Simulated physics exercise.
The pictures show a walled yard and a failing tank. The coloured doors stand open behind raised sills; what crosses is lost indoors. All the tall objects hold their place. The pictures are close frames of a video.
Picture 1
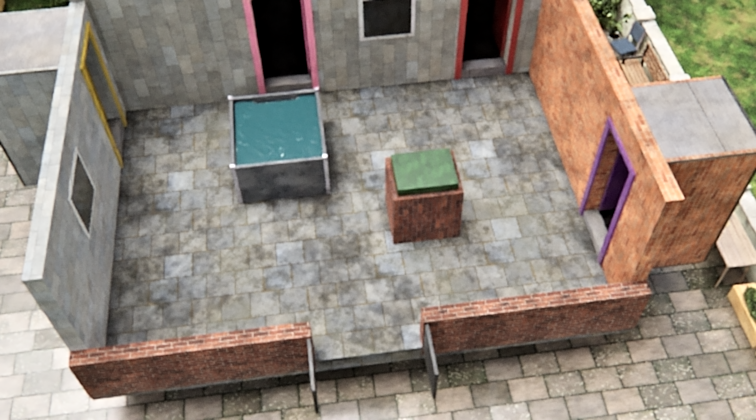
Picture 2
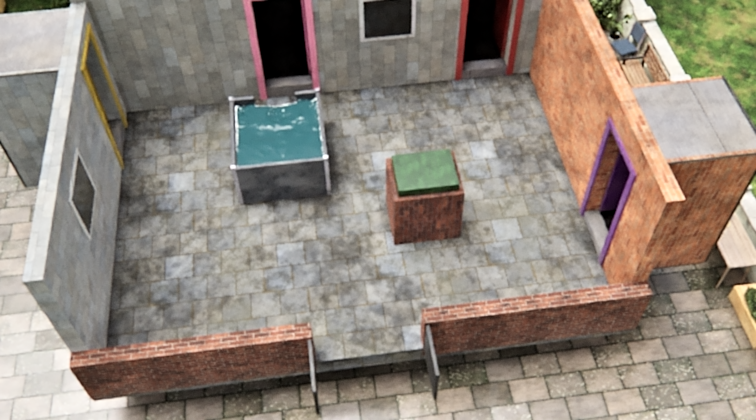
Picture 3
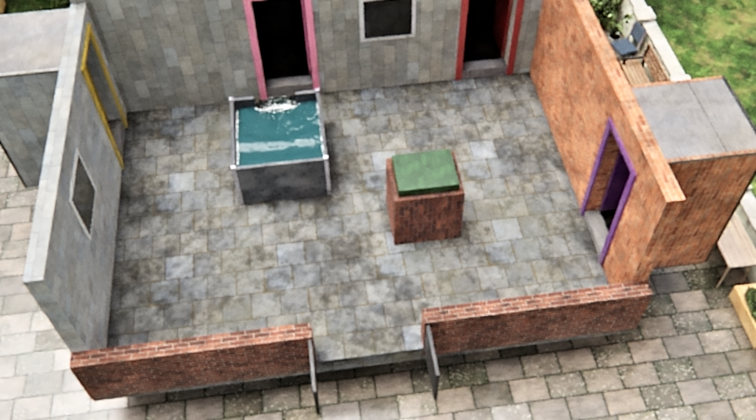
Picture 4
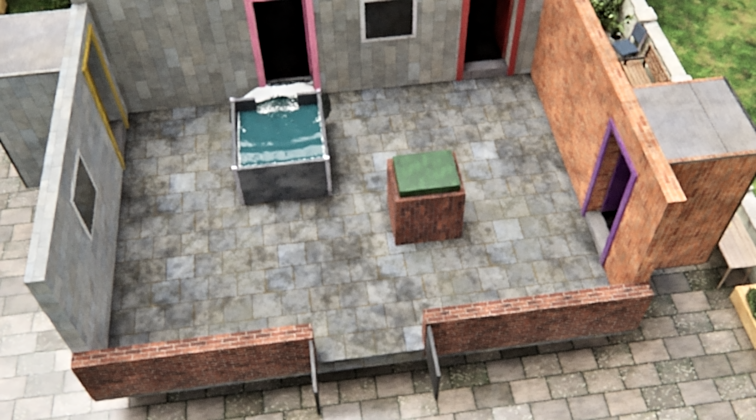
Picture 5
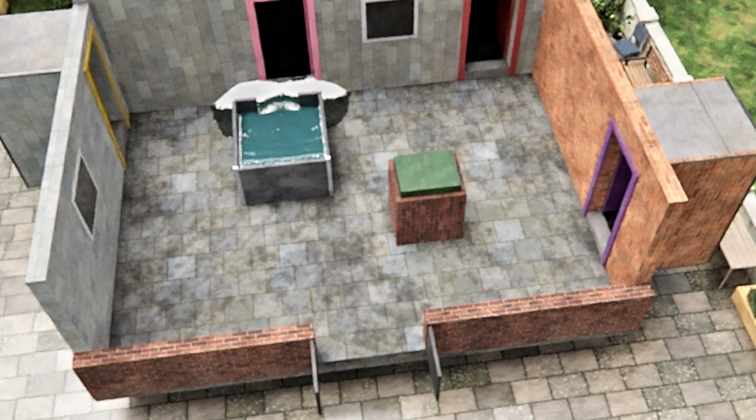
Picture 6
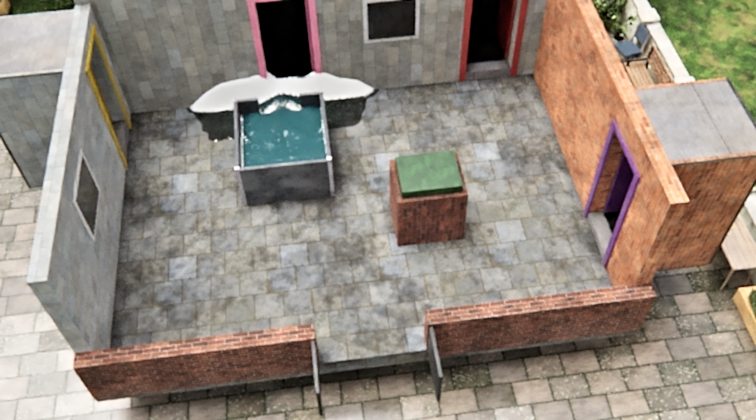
Walled yard with coloured doorways, water in an open tank churning, then pouring out the far side and spreading left and right.
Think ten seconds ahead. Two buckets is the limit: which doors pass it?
The purple door stays under that; the pink door takes more than that; the yellow door stays under that; the red door stays under that.
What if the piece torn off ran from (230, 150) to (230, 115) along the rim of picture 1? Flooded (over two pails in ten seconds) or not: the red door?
In short: The red one keeps below it.
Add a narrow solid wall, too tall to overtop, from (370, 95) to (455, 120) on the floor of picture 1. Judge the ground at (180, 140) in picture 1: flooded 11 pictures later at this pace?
Verdict: Wet.
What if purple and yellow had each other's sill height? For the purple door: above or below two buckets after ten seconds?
Then: Purple door is under.
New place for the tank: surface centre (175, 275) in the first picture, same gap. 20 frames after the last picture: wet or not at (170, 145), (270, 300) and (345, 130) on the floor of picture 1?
In that order: Flooded, free of water, awash.
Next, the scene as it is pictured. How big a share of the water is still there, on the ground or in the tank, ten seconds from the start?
Some 88 per cent.
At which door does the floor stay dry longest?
It is the purple-painted one.
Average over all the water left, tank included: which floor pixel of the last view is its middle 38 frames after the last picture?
I would point to (332, 190).
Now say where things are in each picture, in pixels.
In the first frame, the open tank at (277, 130) is whole and still.
In the second frame, water pours out on the open tank's far side and has run to a hidden place.
In the third frame, water pours out on the open tank's far side and has run to a hidden place.
In the fourth frame, water pours out on the open tank's far side and has run to (322, 95).
In the fifth frame, water pours out on the open tank's far side and has run to (348, 92).
In the sixth frame, water pours out on the open tank's far side and has run to (374, 91).
A moment on, water covers 20 % of the floor; the purple door not reached, the pink door far over two buckets in, the yellow door wet at the sill, nothing in, the red door wet at the sill, nothing in.
Next, water covers 35 % of the floor; the purple door not reached, the pink door far over two buckets in, the yellow door wet at the sill, nothing in, the red door wet at the sill, nothing in.
Then, water covers 55 % of the floor; the purple door wet at the sill, nothing in, the pink door far over two buckets in, the yellow door wet at the sill, nothing in, the red door wet at the sill, nothing in.
Later, water covers 75 % of the floor; the purple door wet at the sill, nothing in, the pink door far over two buckets in, the yellow door under two buckets in, the red door wet at the sill, nothing in.
In the end, water covers 90 % of the floor; the purple door wet at the sill, nothing in, the pink door far over two buckets in, the yellow door under two buckets in, the red door wet at the sill, nothing in.
